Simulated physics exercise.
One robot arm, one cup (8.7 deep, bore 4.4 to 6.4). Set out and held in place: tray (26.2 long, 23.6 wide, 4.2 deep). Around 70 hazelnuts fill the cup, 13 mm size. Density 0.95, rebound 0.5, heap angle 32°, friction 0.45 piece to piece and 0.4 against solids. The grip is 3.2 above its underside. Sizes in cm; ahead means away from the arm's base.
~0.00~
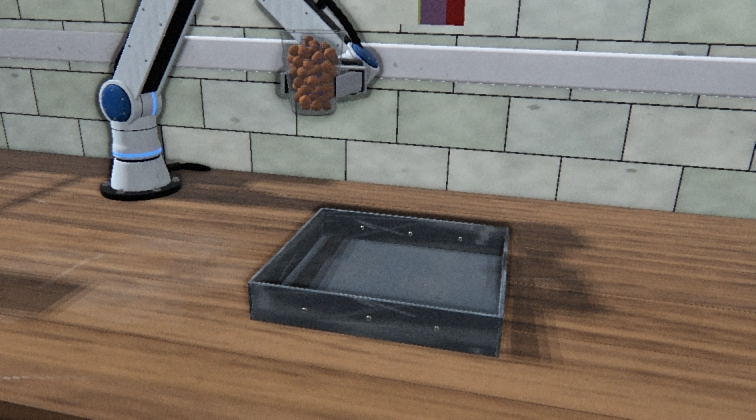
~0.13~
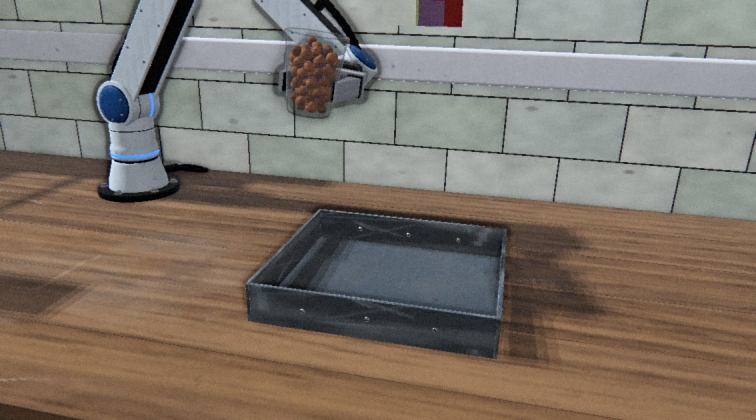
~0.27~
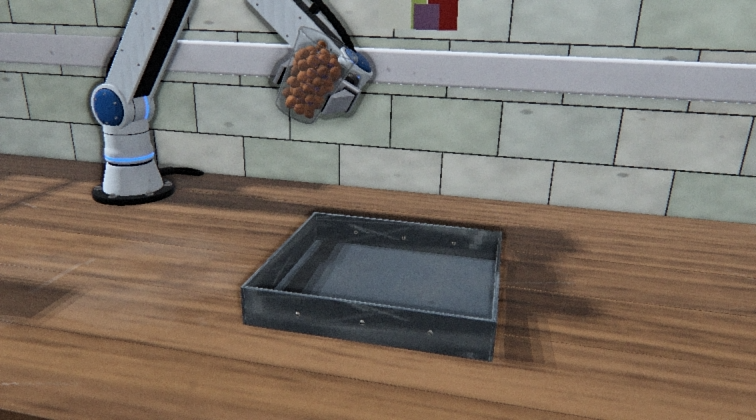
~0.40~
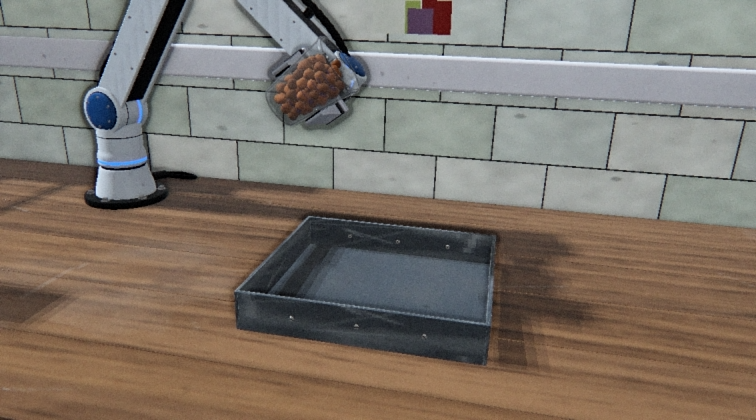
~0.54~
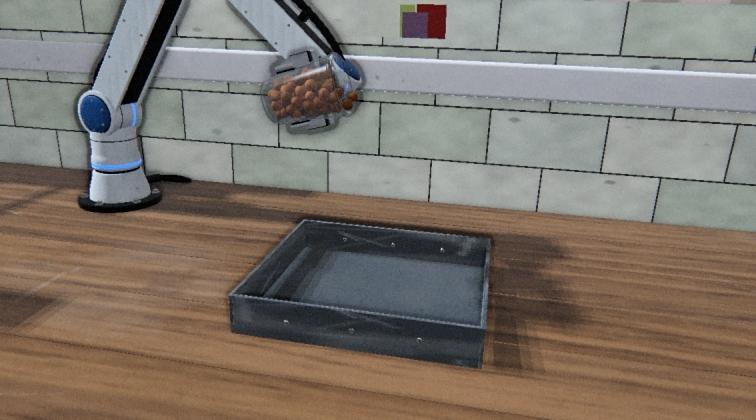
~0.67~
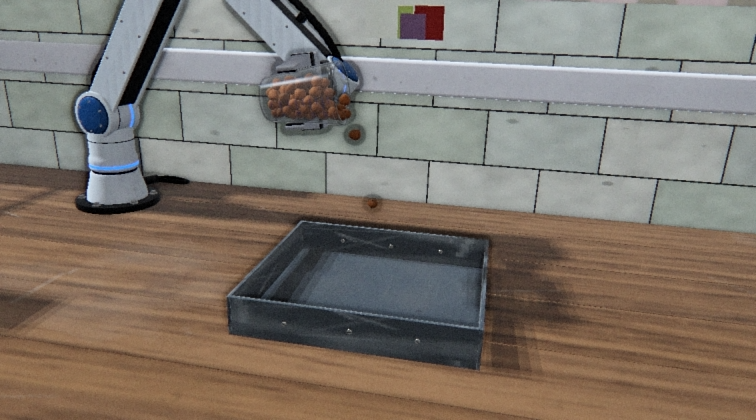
In this clip, a robot arm holds a clear cup full of hazelnuts beyond an open tray on a wooden surface, tilting it steadily forward until it lies nearly sideways and a couple of nuts drop from its rim.
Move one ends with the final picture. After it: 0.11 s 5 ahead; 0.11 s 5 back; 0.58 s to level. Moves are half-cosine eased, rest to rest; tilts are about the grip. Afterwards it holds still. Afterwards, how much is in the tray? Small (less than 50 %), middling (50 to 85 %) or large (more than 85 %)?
Answer: Middling; 50 to 85 % of the hazelnuts finish in the tray.
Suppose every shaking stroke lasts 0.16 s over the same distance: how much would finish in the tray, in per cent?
It would be near 60 per cent.
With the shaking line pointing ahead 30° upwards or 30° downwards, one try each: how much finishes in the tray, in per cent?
About 95 and 55 per cent.
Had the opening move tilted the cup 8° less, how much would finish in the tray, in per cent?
Then about 55 per cent.
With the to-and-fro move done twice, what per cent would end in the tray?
Then about 80 per cent.
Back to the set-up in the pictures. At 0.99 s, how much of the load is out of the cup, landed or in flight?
Some 90 per cent.
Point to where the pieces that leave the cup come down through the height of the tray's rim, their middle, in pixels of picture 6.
Near (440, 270).
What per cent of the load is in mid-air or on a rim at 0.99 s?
Roughly 49 per cent.
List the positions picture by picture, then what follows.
The first frame shows the cup middle at (313, 74), level; upper third of the load around (314, 54), from x 295 to 330, top at y 40; 68 in the cup.
The second frame shows the cup middle at (313, 75), tilted 8° forward; upper third of the load around (316, 56), from x 295 to 335, top at y 40.
The third frame shows the cup middle at (311, 80), tilted 28° forward; upper third of the load around (315, 62), from x 290 to 335, top at y 45.
The fourth frame shows the cup middle at (308, 87), tilted 54° forward; upper third of the load around (318, 73), from x 280 to 340, top at y 60.
The fifth frame shows the cup middle at (305, 94), tilted 74° forward; upper third of the load around (311, 84), from x 275 to 355, top at y 75.
The sixth frame shows the cup middle at (303, 96), tilted 82° forward; upper third of the load around (303, 87), from x 270 to 375, top at y 80; 66 in the cup, 2 in flight or on a rim.
After 0.99 s, tilted 76° forward, highest piece 24 above the table; 26 in the tray, 7 in the cup, 2 on the table or floor, 33 in flight or on a rim.
After 1.31 s, tilted 14° forward, highest piece 23 above the table; 51 in the tray, 10 on the table or floor, 7 in the cup.
After 1.67 s, level, highest piece 23 above the table; 51 in the tray, 10 on the table or floor, 7 in the cup.
After 2.72 s, level, highest piece 23 above the table; 51 in the tray, 10 on the table or floor, 7 in the cup.
In the end, 51 in the tray, 10 on the table or floor, 7 in the cup. That is 75 % in the tray.
